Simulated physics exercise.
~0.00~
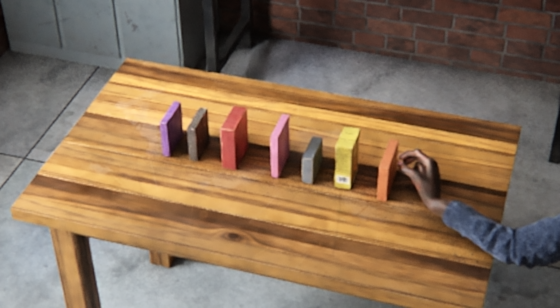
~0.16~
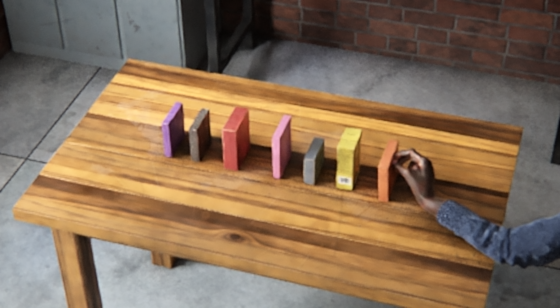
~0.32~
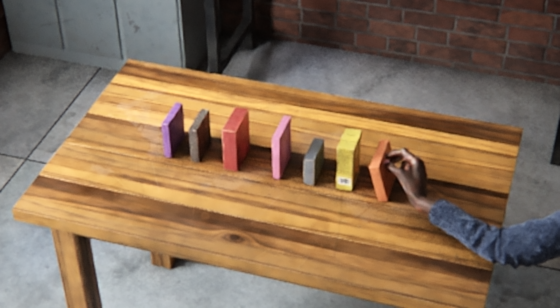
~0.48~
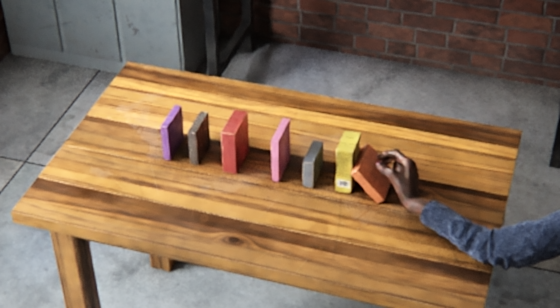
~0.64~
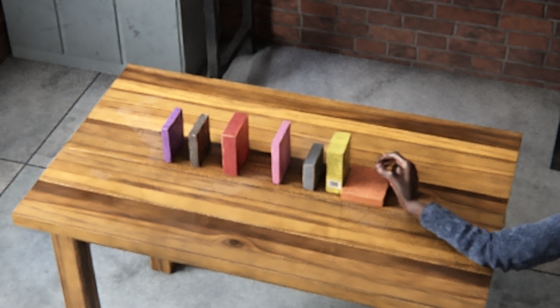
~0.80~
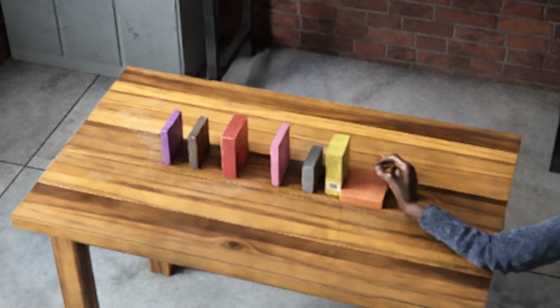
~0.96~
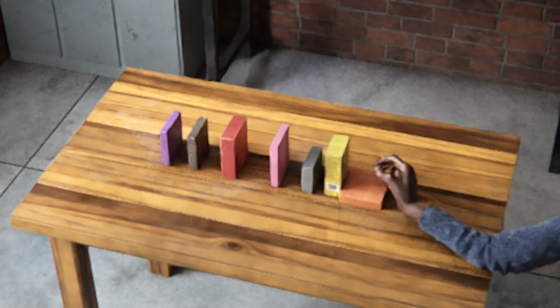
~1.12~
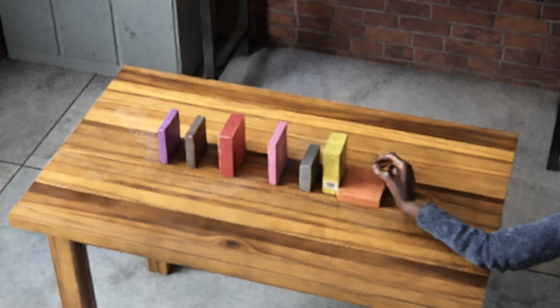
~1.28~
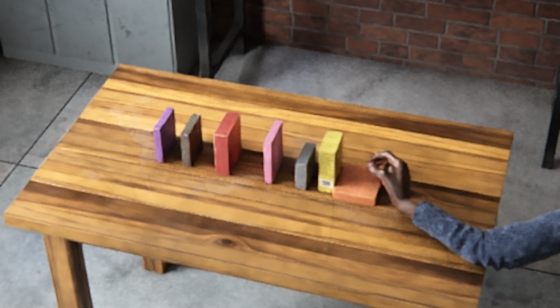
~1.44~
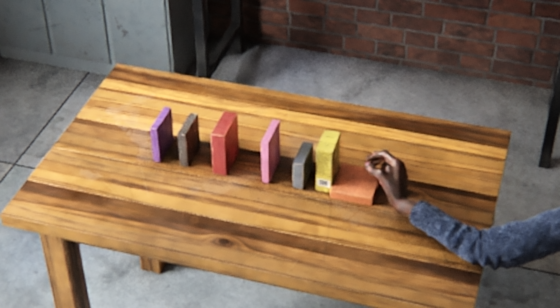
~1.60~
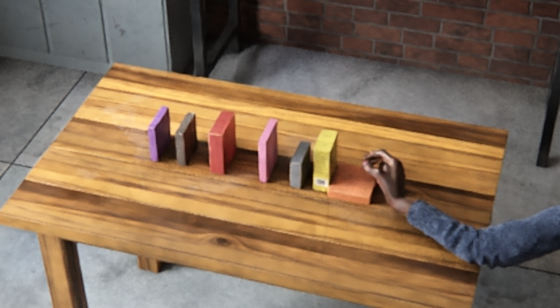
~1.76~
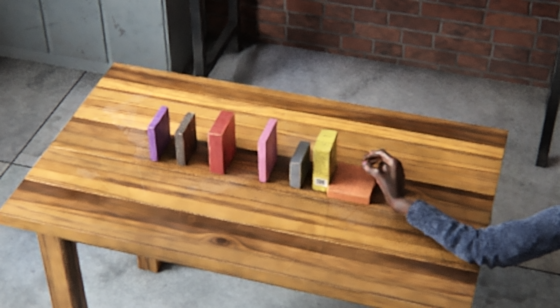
At first, seven upright blocks stand in a spaced line across a wooden table, with a purple one at the left end and an orange one at the right, where a hand reaches in. The fingers ease the orange block over to the left, toward its yellow neighbour. It tips further and drops flat on the tabletop, and the yellow block shifts slightly left but stays upright. The hand then hovers over the fallen block as the view sways a little. By the end, only the orange block is down, while the yellow, pink, red, purple and two dark blocks all still stand.
